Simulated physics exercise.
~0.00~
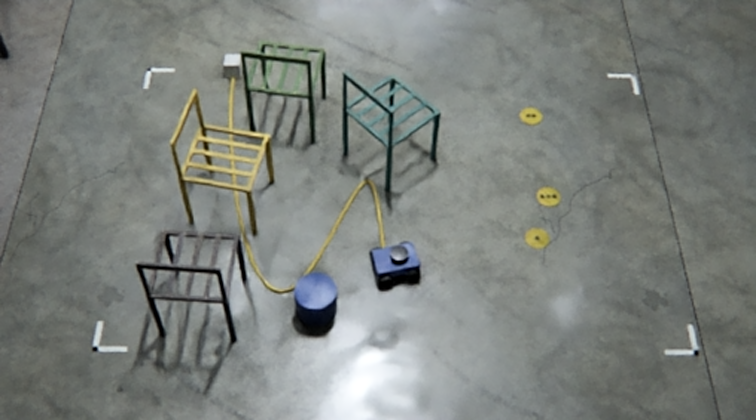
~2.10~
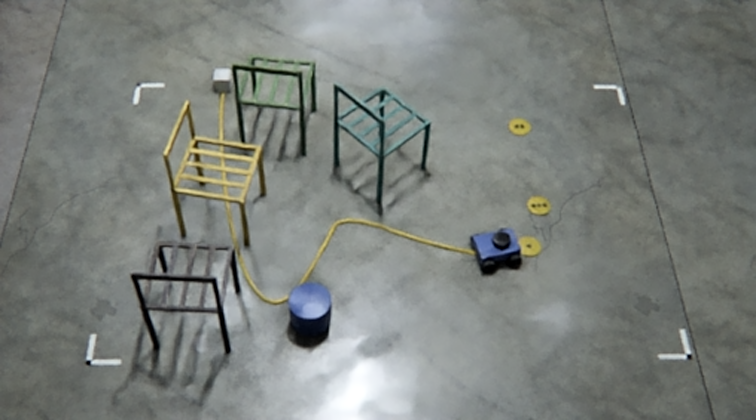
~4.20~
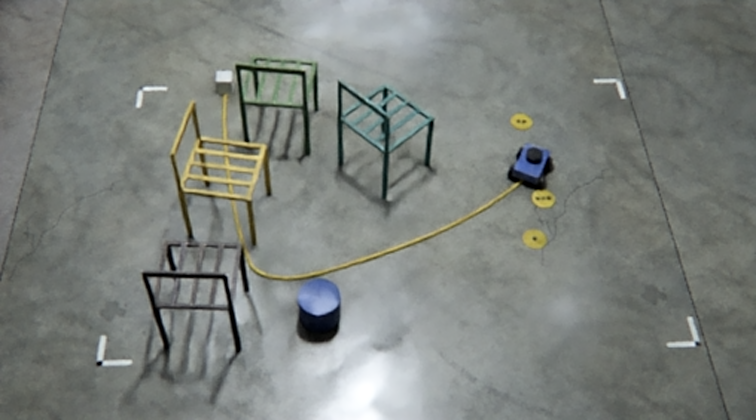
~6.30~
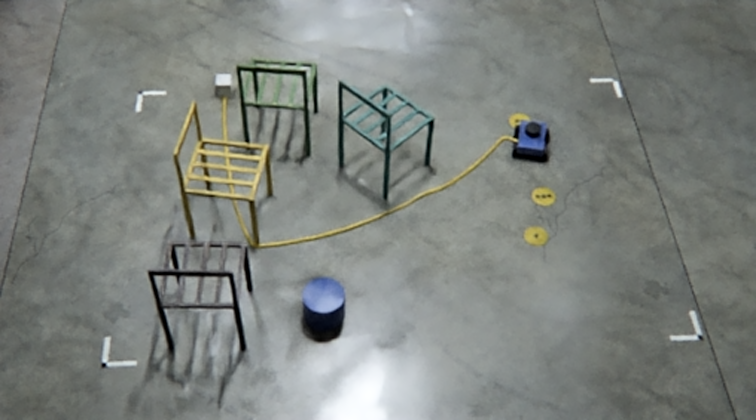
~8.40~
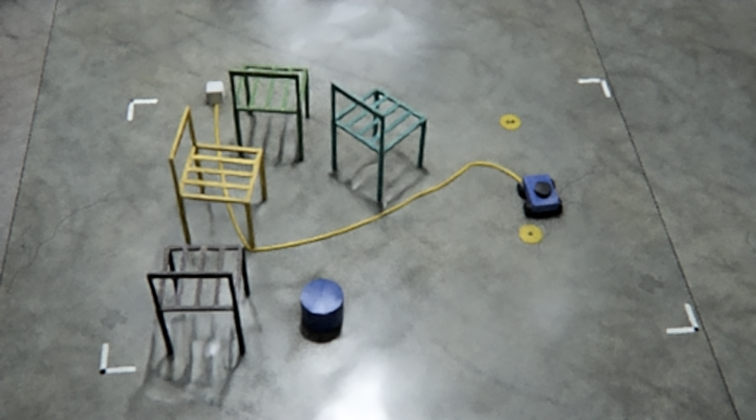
We see a small blue cart trailing a yellow lead past four chairs and a blue tub on a concrete floor; it drives right, then up past the yellow marks, and finally back down, stopping near the middle mark, with the chairs and tub still standing in place.
